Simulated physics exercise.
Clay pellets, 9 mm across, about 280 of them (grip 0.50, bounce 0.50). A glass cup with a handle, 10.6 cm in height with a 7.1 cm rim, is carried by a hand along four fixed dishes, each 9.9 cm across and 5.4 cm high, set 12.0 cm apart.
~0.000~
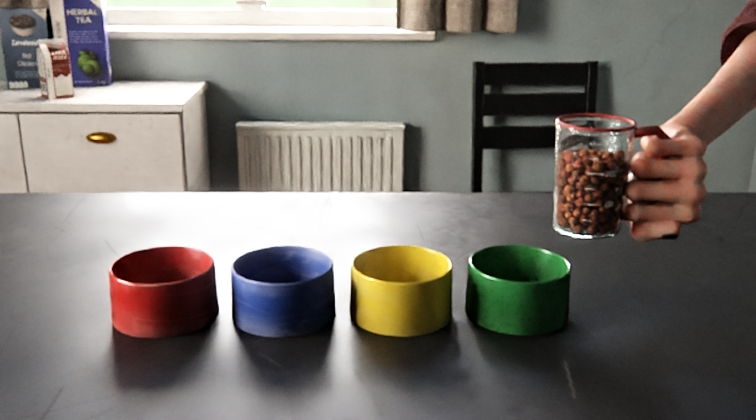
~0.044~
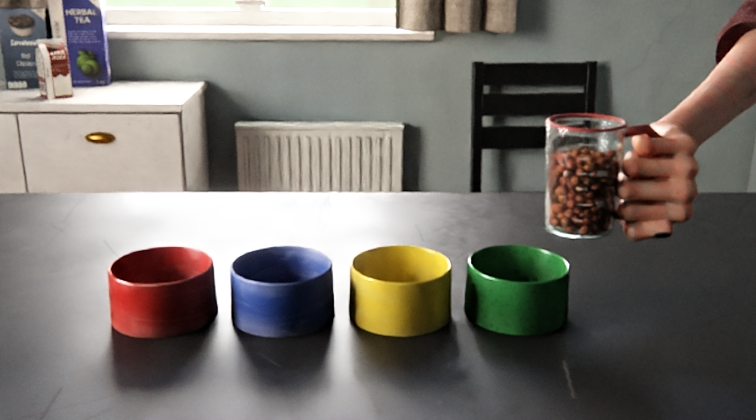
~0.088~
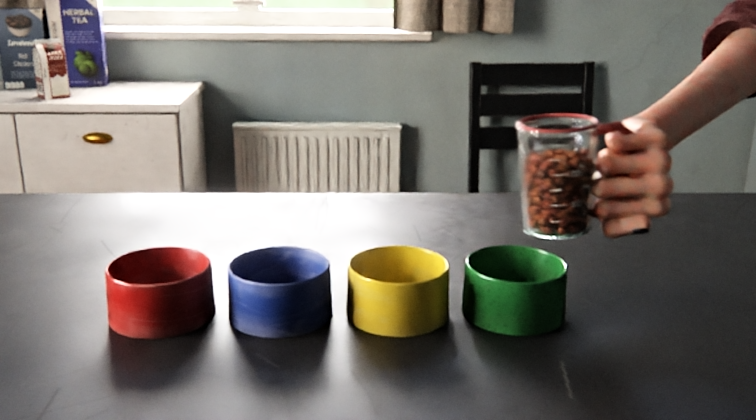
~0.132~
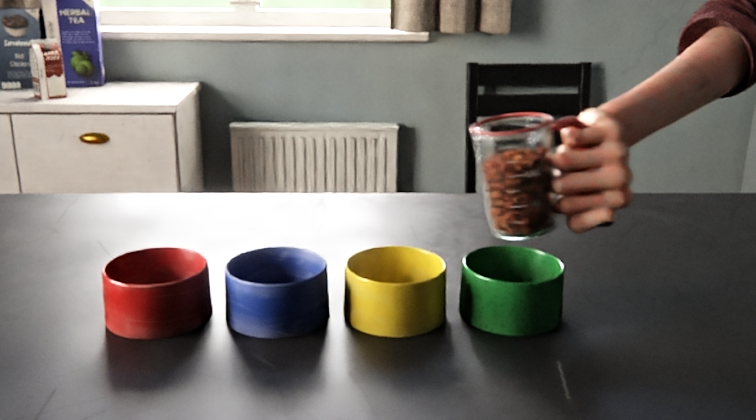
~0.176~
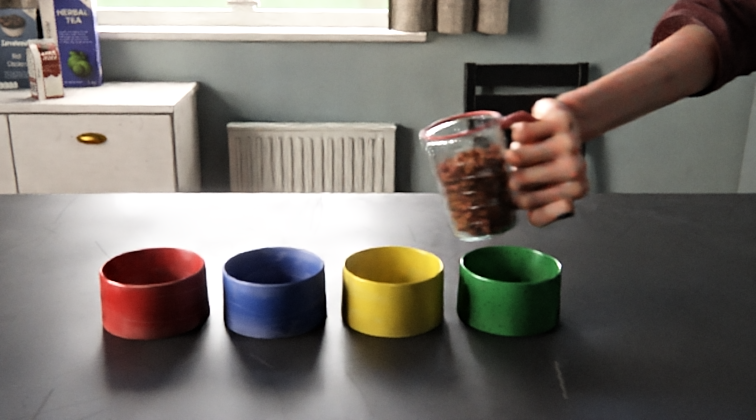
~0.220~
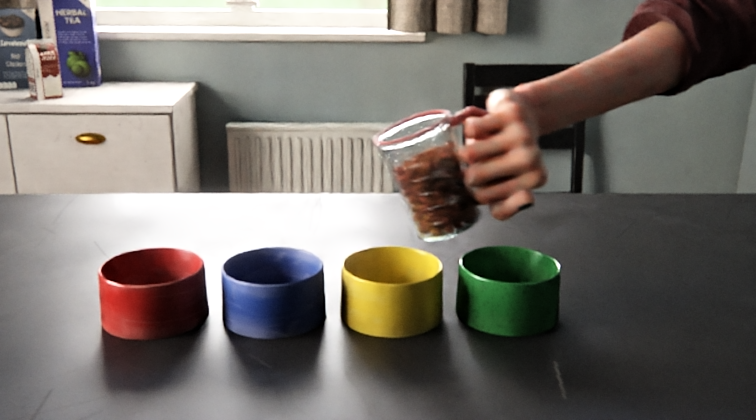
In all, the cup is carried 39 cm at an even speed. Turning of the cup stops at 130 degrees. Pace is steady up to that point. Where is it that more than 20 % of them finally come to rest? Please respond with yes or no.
Red yes, blue no, green no, yellow no, counter no.
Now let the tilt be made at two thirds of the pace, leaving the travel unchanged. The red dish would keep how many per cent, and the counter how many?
In that case the red dish gets 100 and the counter gets 0.
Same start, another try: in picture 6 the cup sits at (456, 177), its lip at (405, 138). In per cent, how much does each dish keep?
In the end red holds 90, blue holds 0, green holds 0, yellow holds 0.
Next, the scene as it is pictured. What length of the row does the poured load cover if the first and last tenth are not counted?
I'd put it near 7 cm.
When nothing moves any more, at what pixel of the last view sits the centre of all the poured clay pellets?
(143, 296) or so.
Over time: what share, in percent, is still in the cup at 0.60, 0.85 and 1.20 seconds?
Around 95 per cent at the first moment, 85 at the second and 10 at the third.
Then, at 0.60 s, tilt 75 degrees; cup holds 95 %.
After 0.85 s, tilt 110 degrees; cup holds 85 %, red 5 %.
After 1.20 s, tilt 130 degrees; cup holds 10 %, red 85 %.
At rest (1.7 s), red 90 %, blue 0 %, green 0 %, yellow 0 %, counter 10 %.
